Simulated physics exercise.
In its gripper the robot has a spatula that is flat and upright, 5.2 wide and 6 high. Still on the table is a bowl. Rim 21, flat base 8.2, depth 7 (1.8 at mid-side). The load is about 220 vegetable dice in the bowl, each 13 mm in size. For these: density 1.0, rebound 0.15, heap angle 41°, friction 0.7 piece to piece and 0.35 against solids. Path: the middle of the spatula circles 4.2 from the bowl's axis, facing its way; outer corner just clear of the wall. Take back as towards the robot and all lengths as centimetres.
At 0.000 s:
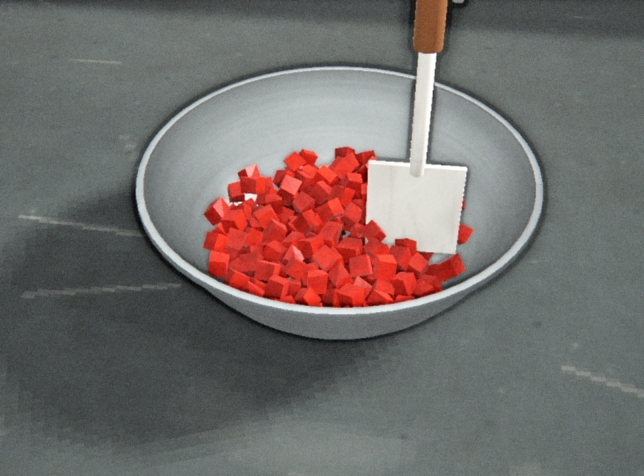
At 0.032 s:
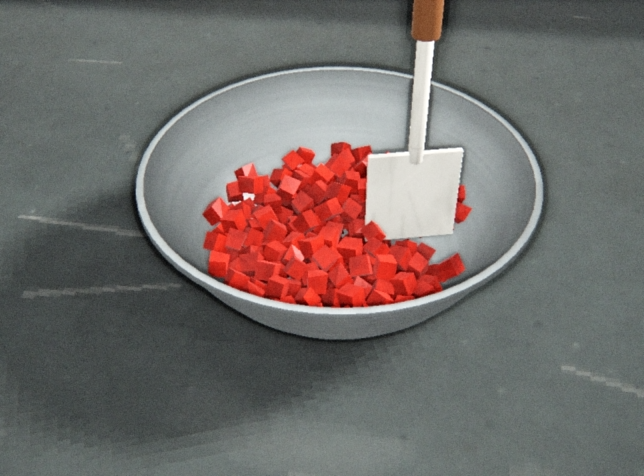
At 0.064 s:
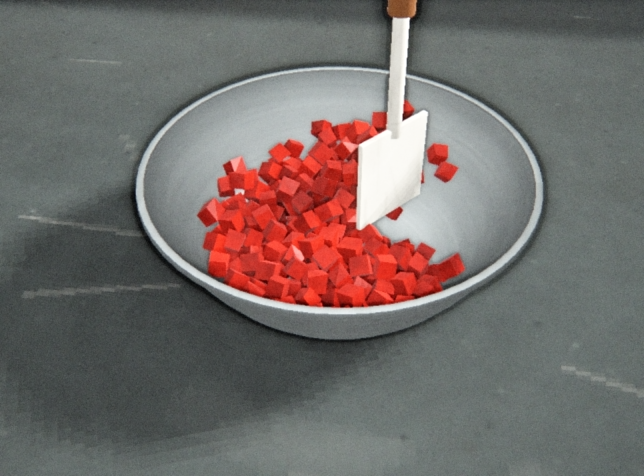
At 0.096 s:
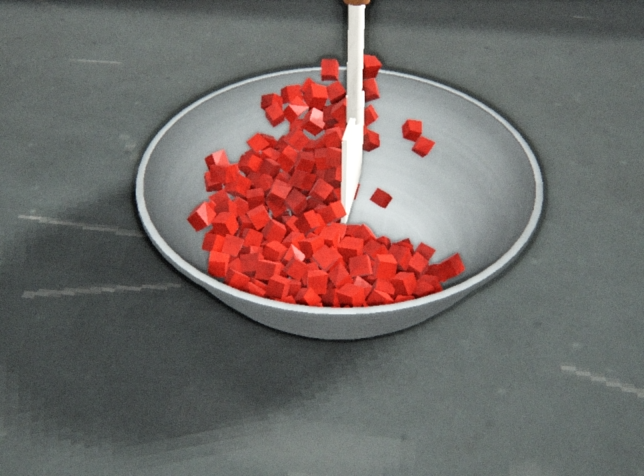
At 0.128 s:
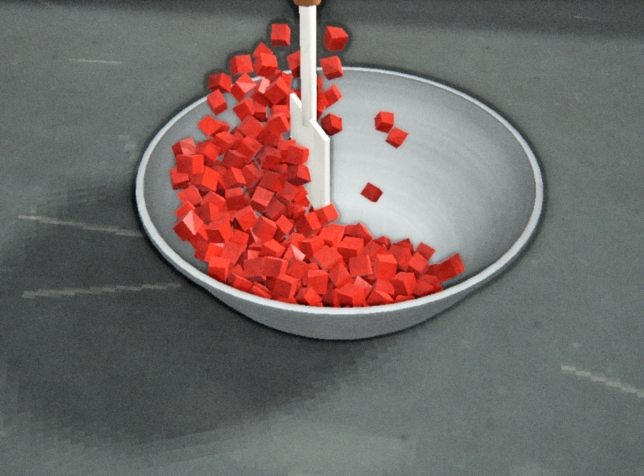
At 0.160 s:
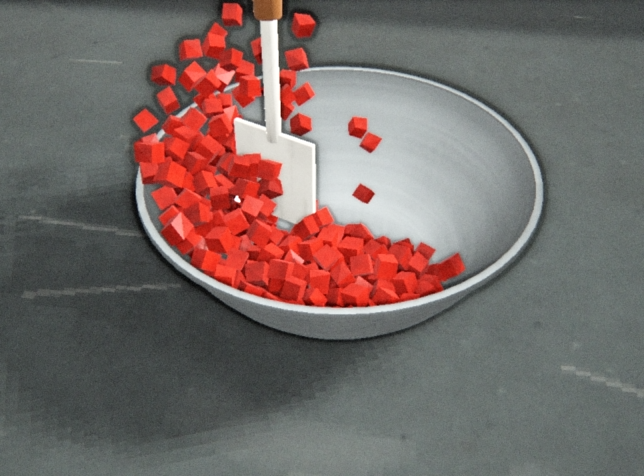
In the video, a white spatula with a brown handle sweeps leftward through a heap of small red cubes in a gray bowl on a dark table, turning as it pushes many up the left side and tosses some above the rim.
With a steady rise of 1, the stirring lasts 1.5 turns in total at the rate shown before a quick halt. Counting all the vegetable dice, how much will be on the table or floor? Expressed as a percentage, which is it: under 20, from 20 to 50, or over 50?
The percentage is from 20 to 50.
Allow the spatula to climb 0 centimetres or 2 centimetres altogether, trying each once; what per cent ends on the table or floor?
It comes to about 50 per cent and about 35 per cent.
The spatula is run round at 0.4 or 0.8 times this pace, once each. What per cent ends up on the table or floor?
I'd expect about 5 per cent, then about 30 per cent.
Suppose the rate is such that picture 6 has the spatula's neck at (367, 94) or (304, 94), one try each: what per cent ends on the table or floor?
Roughly 10 per cent on the first try and 20 per cent on the second.
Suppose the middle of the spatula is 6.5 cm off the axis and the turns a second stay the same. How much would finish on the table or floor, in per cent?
Around 0 in a hundred.
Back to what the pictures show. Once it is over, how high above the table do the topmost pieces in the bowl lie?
The top sits some 5.0 cm up.
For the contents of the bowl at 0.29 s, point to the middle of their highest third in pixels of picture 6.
Upper-third centre: Approx. (408, 264) px.
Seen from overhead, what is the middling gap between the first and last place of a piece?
About 11 centimetres.
After 0.29 s, 301° round, highest piece 11 above the table; 176 in the bowl, 10 on the table or floor, 38 in flight or on the tool.
After 0.42 s, 85° round, highest piece 11 above the table; 137 in the bowl, 52 on the table or floor, 35 in flight or on the tool.
After 0.68 s, 180° round, highest piece 5 above the table; 131 in the bowl, 93 on the table or floor.
After 1.38 s, 180° round, highest piece 5 above the table; 131 in the bowl, 93 on the table or floor.
At rest, 131 in the bowl, 93 on the table or floor. That is 42 % on the table or floor.
